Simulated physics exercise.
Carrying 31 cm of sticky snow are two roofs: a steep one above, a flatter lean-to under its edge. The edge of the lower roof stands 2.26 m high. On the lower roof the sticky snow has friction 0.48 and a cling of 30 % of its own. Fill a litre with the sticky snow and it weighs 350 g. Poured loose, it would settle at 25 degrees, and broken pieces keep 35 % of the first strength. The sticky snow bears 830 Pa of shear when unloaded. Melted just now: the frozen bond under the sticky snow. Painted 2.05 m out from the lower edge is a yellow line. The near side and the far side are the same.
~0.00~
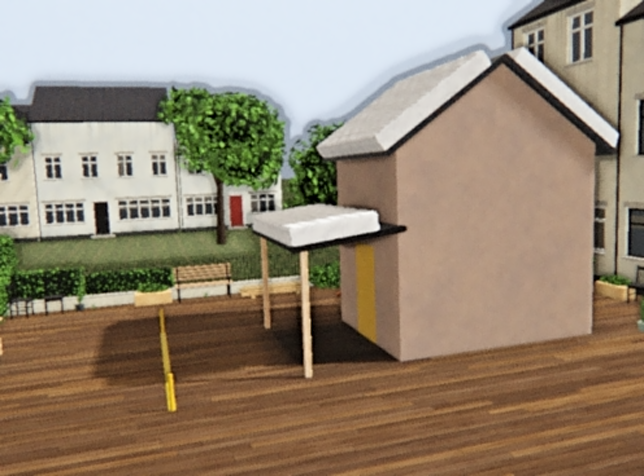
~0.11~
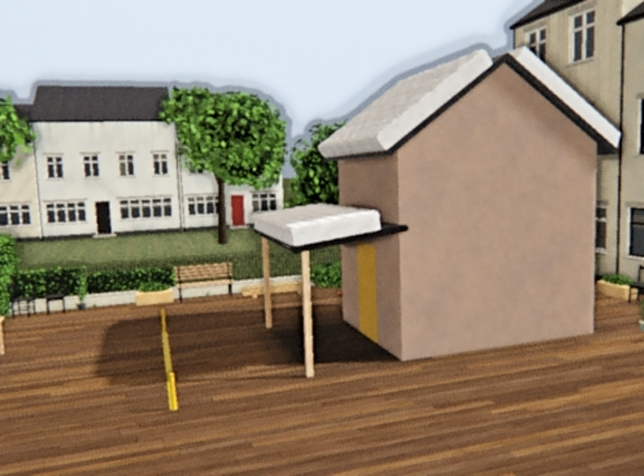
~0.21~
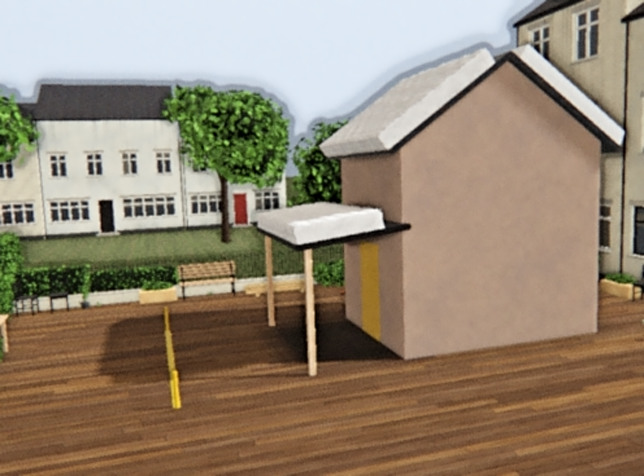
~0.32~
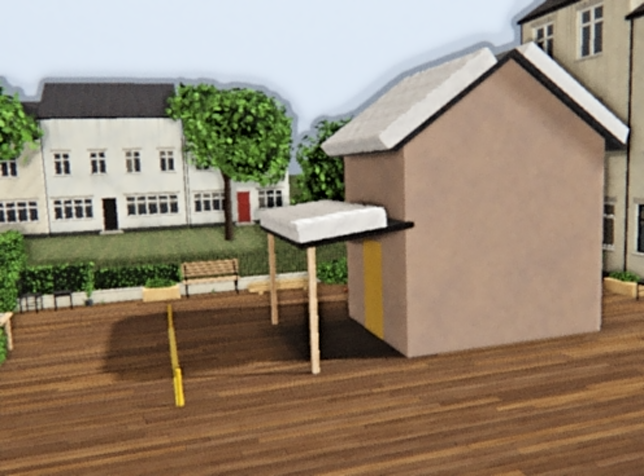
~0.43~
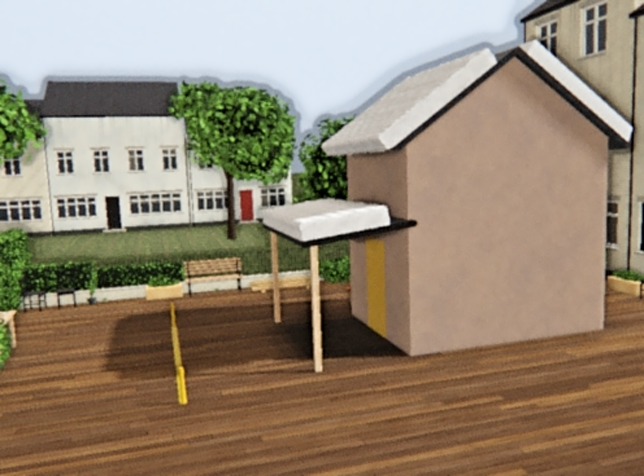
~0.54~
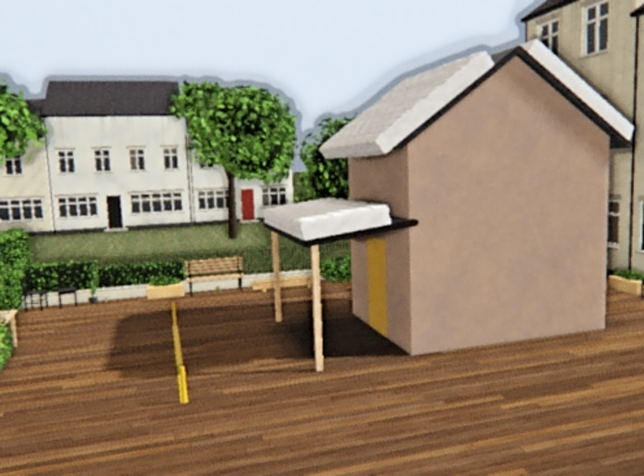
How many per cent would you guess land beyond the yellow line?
I would say 3 percent.
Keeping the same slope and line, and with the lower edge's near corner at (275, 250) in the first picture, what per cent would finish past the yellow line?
I'd put it at around 0 percent.
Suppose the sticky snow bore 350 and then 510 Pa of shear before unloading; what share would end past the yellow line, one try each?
The two runs give near 16 % and near 12 % respectively.
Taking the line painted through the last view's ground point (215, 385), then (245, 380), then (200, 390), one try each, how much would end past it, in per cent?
The three tries give 10 %, 22 % and 5 % in turn.
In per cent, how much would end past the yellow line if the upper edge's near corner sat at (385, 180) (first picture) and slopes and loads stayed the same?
0 per cent or so.
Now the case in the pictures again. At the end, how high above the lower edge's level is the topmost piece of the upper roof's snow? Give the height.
It ends up some 0.7 m higher than the lower edge.
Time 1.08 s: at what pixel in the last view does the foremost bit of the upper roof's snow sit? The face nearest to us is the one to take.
I'd point to around (345, 208).
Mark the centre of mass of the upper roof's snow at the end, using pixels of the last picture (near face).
The middle sits at about (287, 297).
After 1.08 s, none is below the lower edge and 0 % is past the line.
After 1.72 s, none is below the lower edge and 0 % is past the line.
After 2.36 s, 24 % is below the lower edge and 0 % is past the line.
After 3.00 s, 39 % is below the lower edge and 3 % is past the line.
After 4.60 s, 42 % is below the lower edge and 3 % is past the line.
